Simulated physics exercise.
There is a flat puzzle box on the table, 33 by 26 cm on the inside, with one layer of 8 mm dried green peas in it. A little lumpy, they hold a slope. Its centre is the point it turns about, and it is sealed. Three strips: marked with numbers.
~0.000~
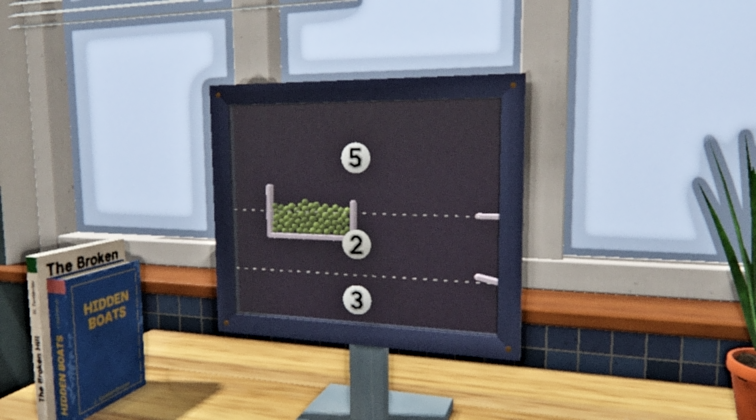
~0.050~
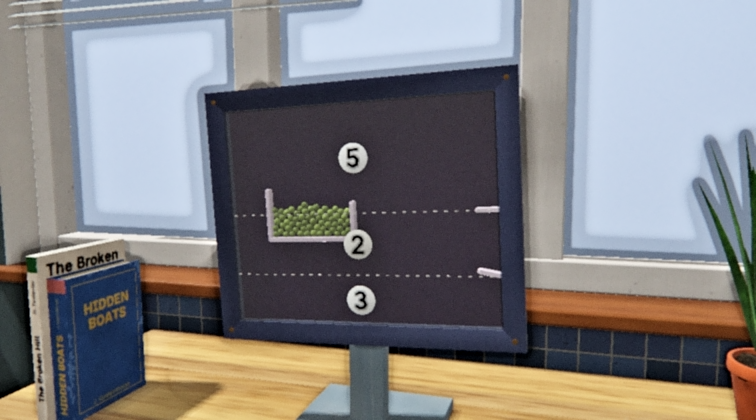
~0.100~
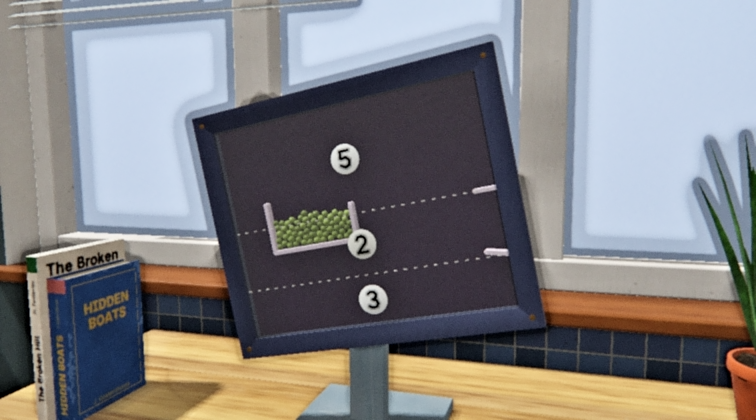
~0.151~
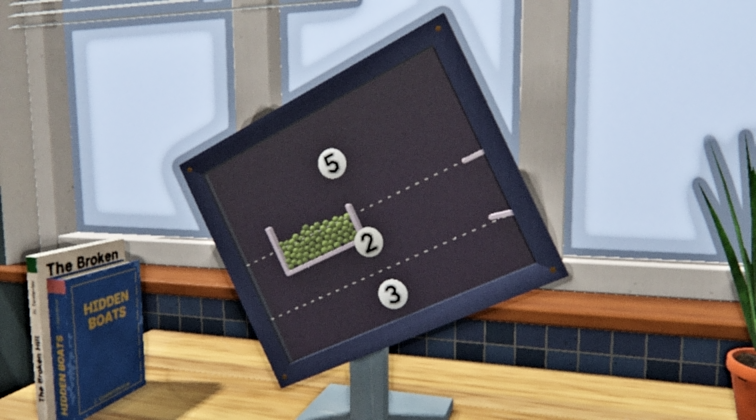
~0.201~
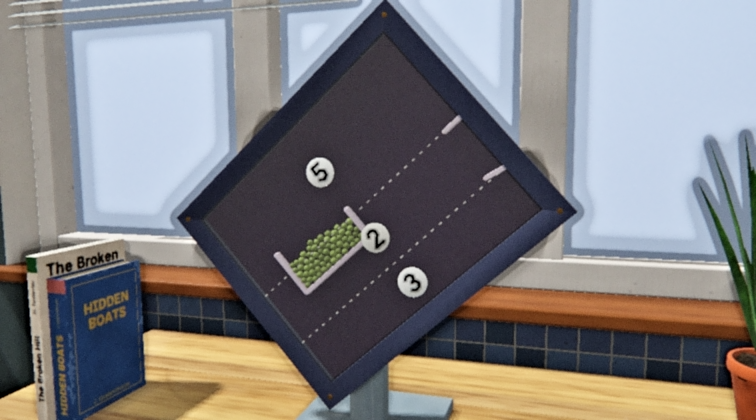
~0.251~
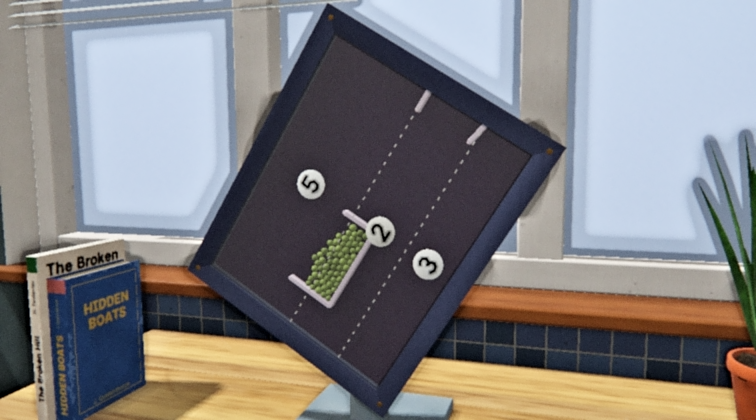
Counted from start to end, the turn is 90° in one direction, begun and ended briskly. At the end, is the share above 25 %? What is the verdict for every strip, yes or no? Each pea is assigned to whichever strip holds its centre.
Verdicts - no. 2: Yes, 3: No, 5: Yes.
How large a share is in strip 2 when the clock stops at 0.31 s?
Roughly 70 per cent of it.
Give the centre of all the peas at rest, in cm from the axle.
It lies close to 3 centimetres left and 12 centimetres below.
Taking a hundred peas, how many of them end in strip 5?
About 60 %.
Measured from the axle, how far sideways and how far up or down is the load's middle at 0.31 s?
Position estimate: Left 1 cm, below 7 cm.
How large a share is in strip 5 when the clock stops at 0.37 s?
About 35 percent of the load.
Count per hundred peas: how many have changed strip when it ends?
About 35 %.
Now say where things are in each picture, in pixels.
In the first picture, level; about 60 peas; peas centred (311, 219); top one (305, 202); no. 2 (357, 244), no. 3 (357, 300), no. 5 (356, 158).
In the second picture, turned 3° anticlockwise; peas centred (311, 222); top one (305, 205).
In the third picture, turned 11° anticlockwise; peas centred (313, 229); top one (335, 213); wall ends (475, 191), (487, 252), (267, 206) to (351, 204).
In the fourth picture, turned 26° anticlockwise; peas centred (318, 241); top one (348, 217).
In the fifth picture, turned 42° anticlockwise; peas centred (325, 253); top one (350, 222).
In the sixth picture, turned 58° anticlockwise; peas centred (335, 263); top one (353, 228); no. 2 (380, 232), no. 3 (428, 265), no. 5 (311, 184).
By 0.31 s, it stands 76° anticlockwise; the peas' middle is 1 cm left of and 7 cm below the centre; no. 2, 70 %, no. 5, 30 %.
By 0.37 s, it stands 87° anticlockwise; the peas' middle is in line with and 7 cm below the centre; no. 2, 65 %, no. 5, 35 %.
By 0.42 s, it stands 90° anticlockwise; the peas' middle is in line with and 8 cm below the centre; no. 2, 65 %, no. 5, 35 %.
All still by 1.8 s, it stands 90° anticlockwise; no. 2, 40 %, no. 3, 0 %, no. 5, 60 %.
